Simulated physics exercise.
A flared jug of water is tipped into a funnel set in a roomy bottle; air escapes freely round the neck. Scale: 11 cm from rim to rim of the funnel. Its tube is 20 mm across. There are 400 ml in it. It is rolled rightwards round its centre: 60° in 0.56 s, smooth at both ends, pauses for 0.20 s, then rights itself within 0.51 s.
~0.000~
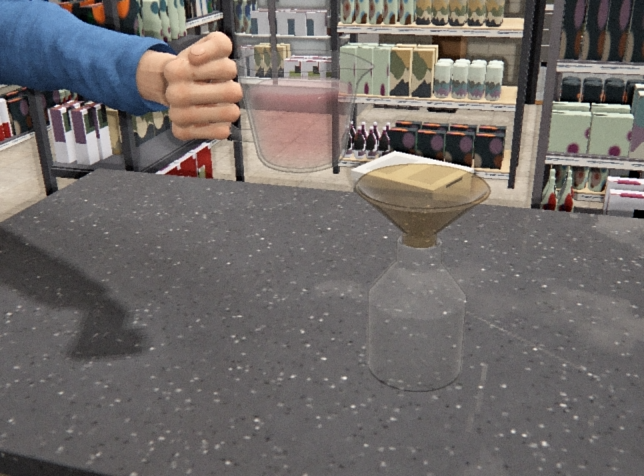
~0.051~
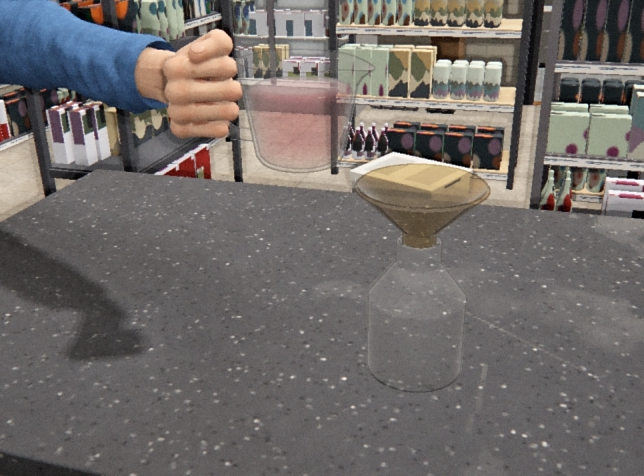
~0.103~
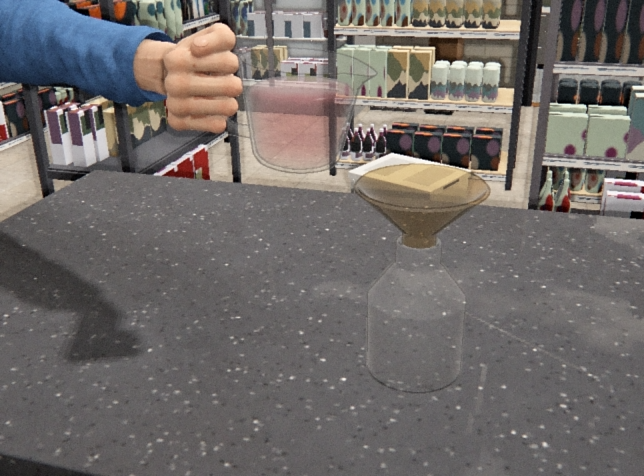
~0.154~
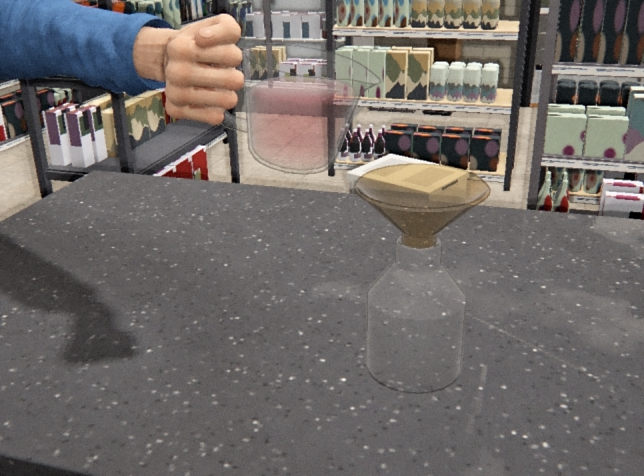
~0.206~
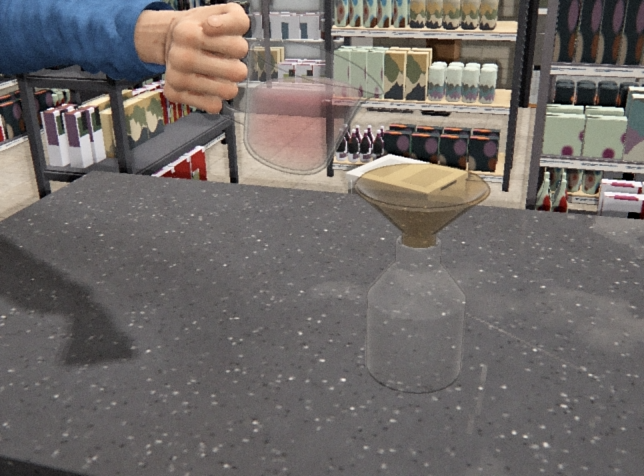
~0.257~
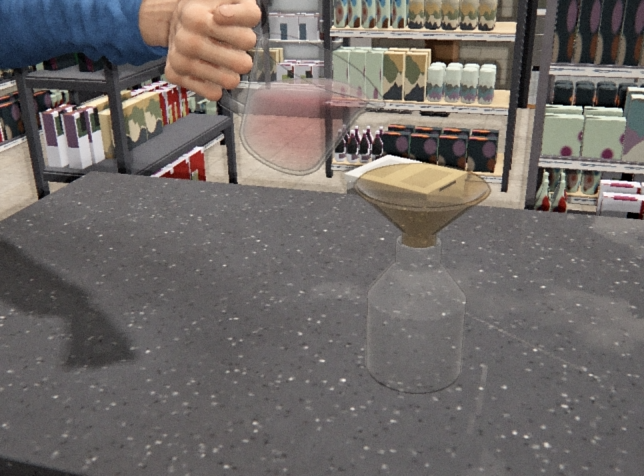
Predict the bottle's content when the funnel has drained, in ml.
Some 180 ml goes through.
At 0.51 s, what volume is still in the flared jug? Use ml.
Some 300 ml.
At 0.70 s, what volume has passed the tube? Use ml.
Close to 60 ml.
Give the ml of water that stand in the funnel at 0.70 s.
About 65 ml.
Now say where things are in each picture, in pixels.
In the first frame, tilt 0°; pouring edge (374, 66); surface from (263, 84) to (340, 86); the funnel's rim runs from (363, 186) to (484, 197).
In the second frame, tilt 1°; pouring edge (375, 68); surface from (268, 83) to (339, 87).
In the third frame, tilt 5°; pouring edge (377, 73); surface from (267, 82) to (341, 88).
In the fourth frame, tilt 11°; pouring edge (380, 81); surface from (268, 82) to (350, 91).
In the fifth frame, tilt 18°; pouring edge (384, 92); surface from (266, 86) to (349, 90).
In the sixth frame, tilt 26°; pouring edge (386, 105); surface from (264, 89) to (360, 97).
Then, 0.51 s in, the tilt is 59° and 10 ml has passed the tube, 40 ml is in the funnel, 300 ml in the flared jug and 0 ml has missed.
Then, 0.70 s in, the tilt is 60° and 55 ml has passed the tube, 65 ml is in the funnel, 210 ml in the flared jug and 0 ml has missed.
Then, 0.90 s in, the tilt is 49° and 100 ml has passed the tube, 60 ml is in the funnel, 160 ml in the flared jug and 40 ml has missed.
Then, 1.12 s in, the tilt is 12° and 140 ml has passed the tube, 45 ml is in the funnel, 155 ml in the flared jug and 60 ml has missed.
Finally, 180 ml has passed the tube, 0 ml is in the funnel, 155 ml in the flared jug and 60 ml has missed.
